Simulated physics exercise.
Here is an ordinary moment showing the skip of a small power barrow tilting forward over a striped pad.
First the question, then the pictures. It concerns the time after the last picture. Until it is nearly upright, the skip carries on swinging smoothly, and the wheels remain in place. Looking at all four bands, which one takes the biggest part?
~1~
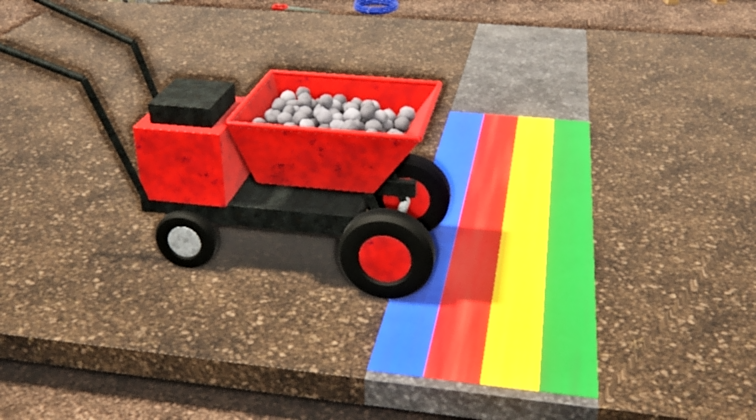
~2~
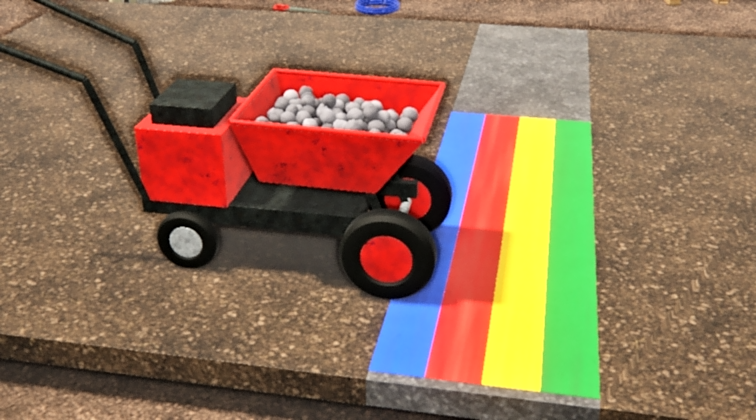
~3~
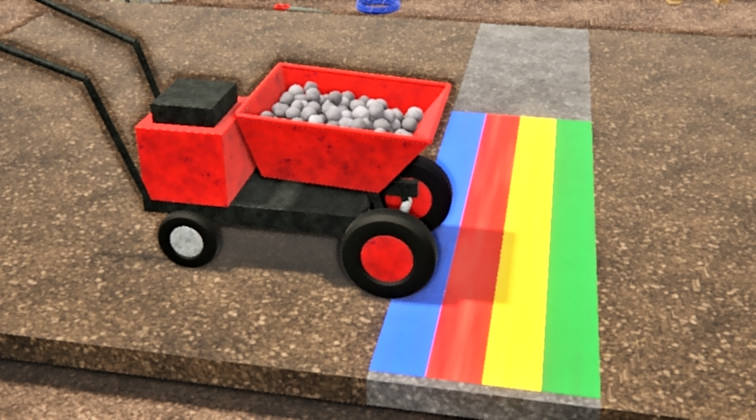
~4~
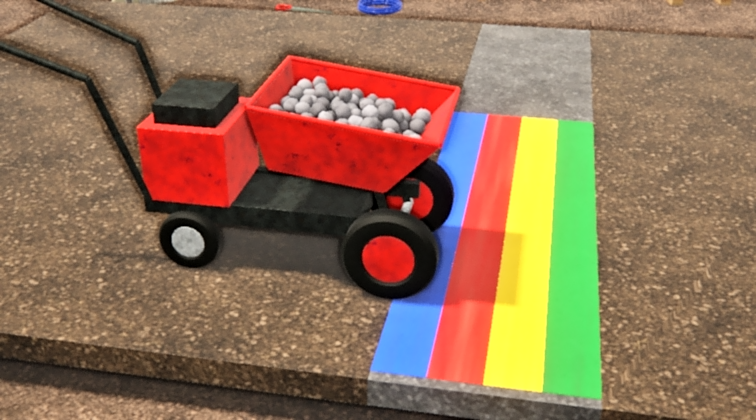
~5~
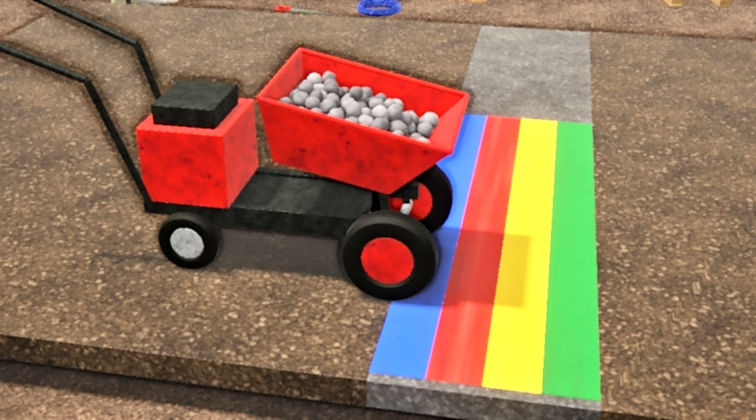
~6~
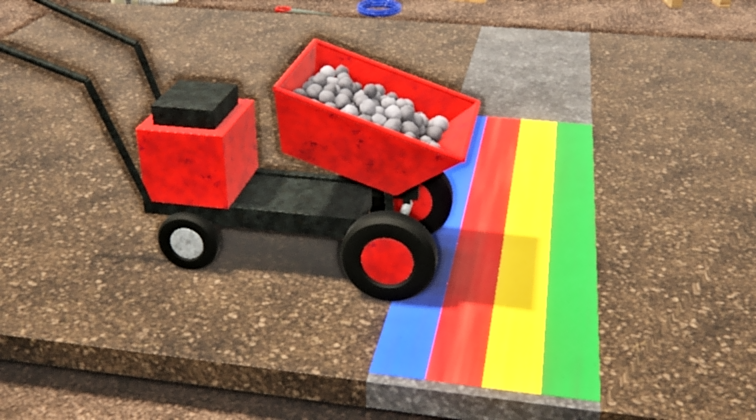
That would be the green band.
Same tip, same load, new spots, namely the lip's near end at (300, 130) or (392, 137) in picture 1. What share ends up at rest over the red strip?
First some 30, then 10 per cent.
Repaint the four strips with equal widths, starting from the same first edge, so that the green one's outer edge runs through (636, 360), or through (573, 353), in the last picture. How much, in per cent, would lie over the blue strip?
The first comes to 0 per cent and the second to 0 per cent.
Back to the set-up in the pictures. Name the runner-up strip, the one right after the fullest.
Following the top strip comes the strip in yellow.
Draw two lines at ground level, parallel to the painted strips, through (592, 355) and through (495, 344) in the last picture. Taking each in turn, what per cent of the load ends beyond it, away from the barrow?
Near 40 % and 100 %.
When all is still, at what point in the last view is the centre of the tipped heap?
Somewhere around (579, 277) in the last picture.
Soon after the last picture, skip tipped steeply; all in the skip.
A little later, skip tipped right over; most in the skip; a small part over the yellow strip; a small part over the green strip; a stray few falling; a stray few off the paint.
Later still, skip tipped right over; a small part in the skip; about a quarter over the yellow strip; about half over the green strip; about a quarter off the paint.
By the end, skip tipped right over; a stray few in the skip; none over the blue strip; none over the red strip; about a quarter over the yellow strip; about half over the green strip; about a third off the paint.
